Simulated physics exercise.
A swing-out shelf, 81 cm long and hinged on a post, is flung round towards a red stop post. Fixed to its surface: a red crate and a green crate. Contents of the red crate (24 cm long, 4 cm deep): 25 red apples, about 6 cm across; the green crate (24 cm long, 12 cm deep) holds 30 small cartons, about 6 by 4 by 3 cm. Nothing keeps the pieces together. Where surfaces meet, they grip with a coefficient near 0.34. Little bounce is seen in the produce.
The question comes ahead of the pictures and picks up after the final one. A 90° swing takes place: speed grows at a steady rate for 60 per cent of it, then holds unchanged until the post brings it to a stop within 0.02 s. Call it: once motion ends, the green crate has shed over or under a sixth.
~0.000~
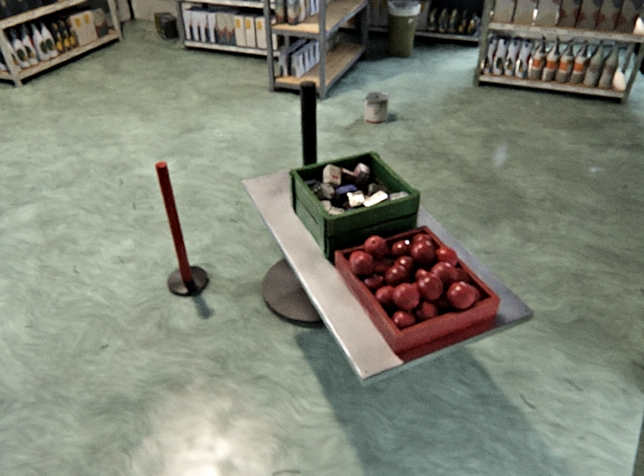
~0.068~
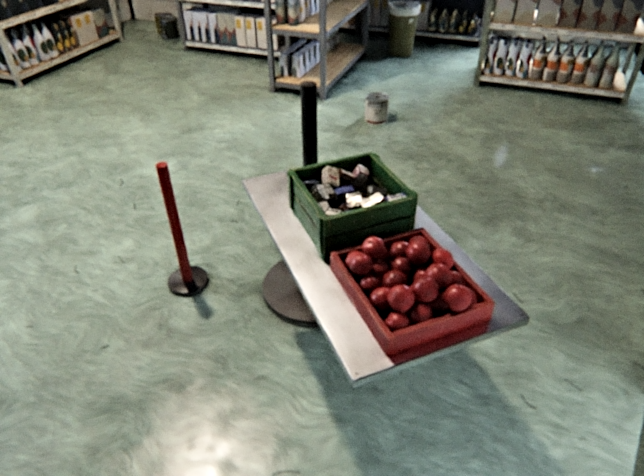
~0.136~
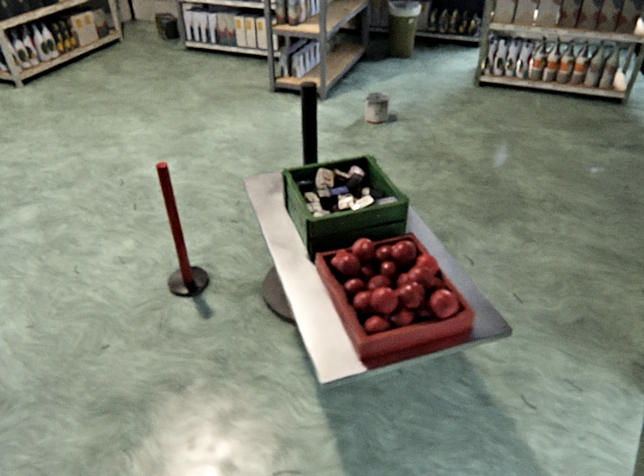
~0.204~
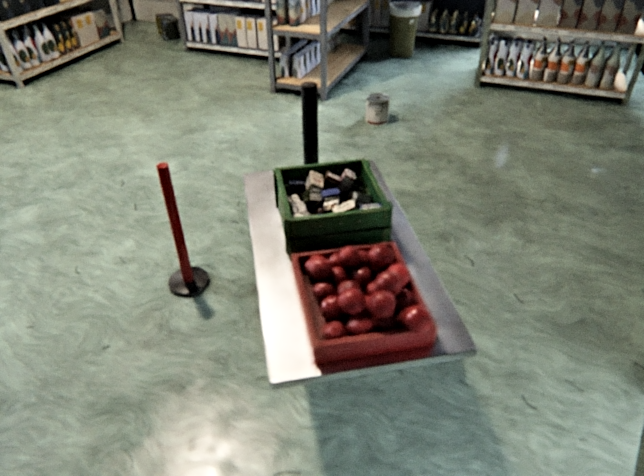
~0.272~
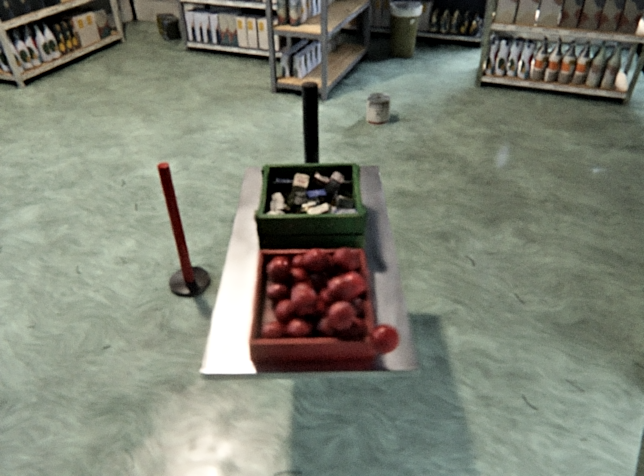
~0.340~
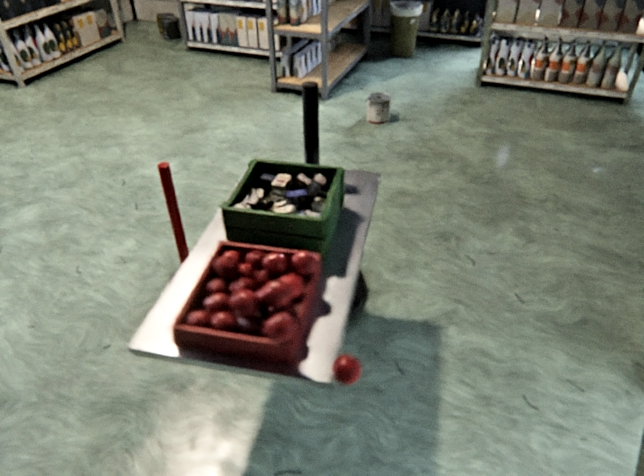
Under.
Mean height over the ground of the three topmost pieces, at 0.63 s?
Close to 68 cm, on average.
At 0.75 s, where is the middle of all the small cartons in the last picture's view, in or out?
In the last view, the centre sits near (221, 176).
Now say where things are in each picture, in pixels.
In the first picture (places track the rim corner closest to us here), green crate (332, 217); red crate (401, 333); 0° round; all still inside.
In the second picture, green crate (328, 218); red crate (393, 335); 1° round.
In the third picture, green crate (315, 219); red crate (365, 339); 6° round.
In the fourth picture, green crate (293, 219); red crate (318, 344); 13° round.
In the fifth picture, green crate (263, 216); red crate (252, 342); 23° round; 1 out, the lowest apple at (385, 339).
In the sixth picture, green crate (227, 208); red crate (175, 326); 36° round; 1 out, the lowest apple at (347, 370).
After 0.55 s, end of the swing.
After 0.63 s, the red crate is down by 6 of 25 and the green crate has all 30.
After 0.75 s, the red crate is down by 8 of 25 and the green crate has all 30.
After 0.97 s, the red crate is down by 8 of 25 and the green crate has all 30.
Final count (at 1.40 s), the red crate is down by 8 of 25 and the green crate has all 30. Asked share, 0 of 30, 0 per cent.
